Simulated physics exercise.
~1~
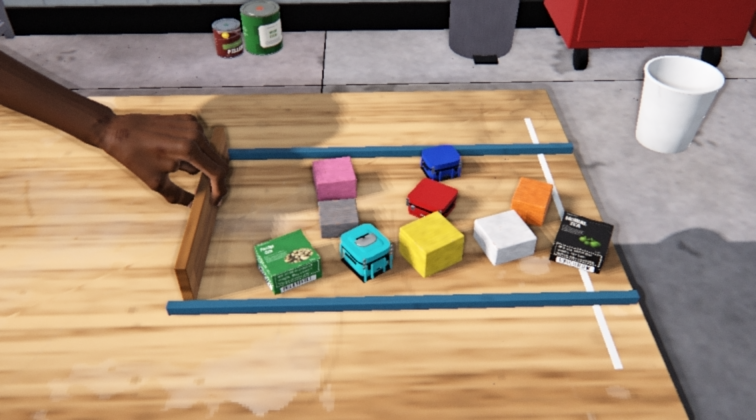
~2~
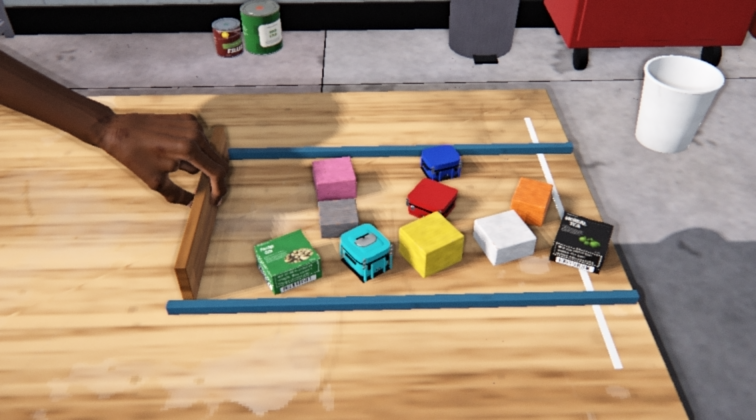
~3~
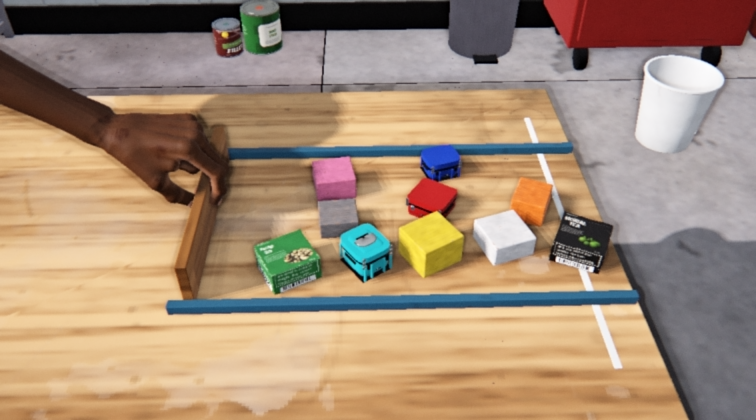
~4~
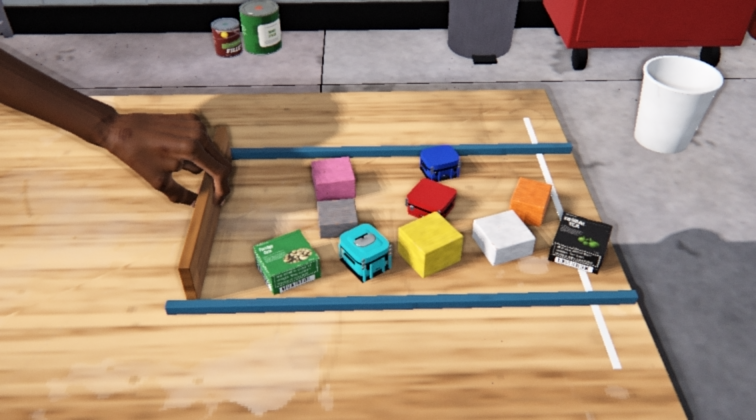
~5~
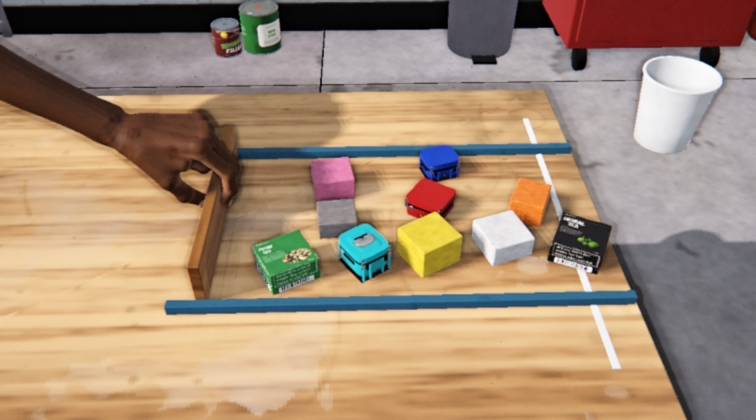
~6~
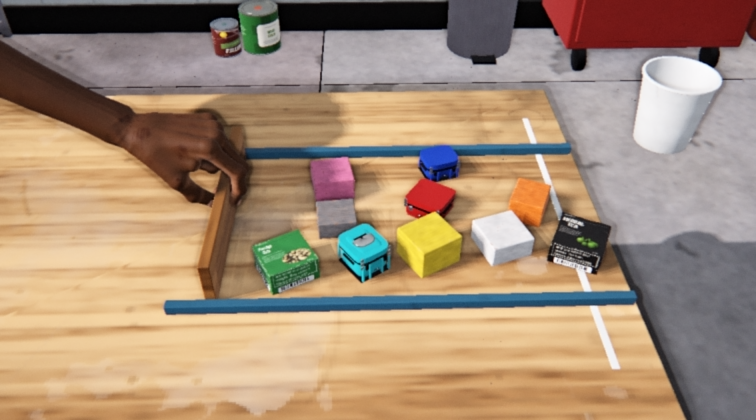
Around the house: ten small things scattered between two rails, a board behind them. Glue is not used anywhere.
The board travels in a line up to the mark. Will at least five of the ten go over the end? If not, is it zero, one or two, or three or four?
Yes, five or more go over.
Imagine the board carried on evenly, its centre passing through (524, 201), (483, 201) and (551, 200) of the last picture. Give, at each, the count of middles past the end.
Counts: 4, 2, 6.
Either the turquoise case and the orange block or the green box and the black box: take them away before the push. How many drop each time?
In the first try 4, in the other 4.
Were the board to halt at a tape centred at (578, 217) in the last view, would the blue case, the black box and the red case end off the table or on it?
The blue case is still there; as for the black box, it is no longer there; and the red case is no longer there.
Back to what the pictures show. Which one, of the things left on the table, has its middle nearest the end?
Green box.
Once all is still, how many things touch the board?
Count: 4.
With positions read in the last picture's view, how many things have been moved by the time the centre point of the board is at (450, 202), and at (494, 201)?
10 at one spot and 10 at the other.
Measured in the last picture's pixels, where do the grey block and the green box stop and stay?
The grey block settles near (582, 215); as for the green box, near (616, 260).
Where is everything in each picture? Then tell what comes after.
In the first picture, black box (582, 243); orange block (531, 202); white block (504, 237); board (206, 207); tape (563, 217).
In the second picture, orange block (531, 202); yellow block (431, 244).
In the third picture, white block (504, 237); board (206, 206).
In the fourth picture, black box (581, 243); green box (287, 262).
In the fifth picture, orange block (530, 202); pink block (333, 180).
In the sixth picture, black box (579, 243); orange block (529, 202); white block (502, 237); board (225, 206); tape (561, 218).
Early on, none off yet; black box at rest near (579, 243); orange block at rest near (529, 202); white block at rest near (502, 237).
A while later, none off yet; black box leaning a little near (632, 248); orange block at rest near (534, 199); white block travelled about its own width near (572, 230).
Further along, two off so far; black box down on the floor; orange block travelled well along near (598, 198); white block in the air near (617, 330).
Finally, the number that fall off is five or more; lost, turquoise case, yellow block, red case, white block, orange block and black box.
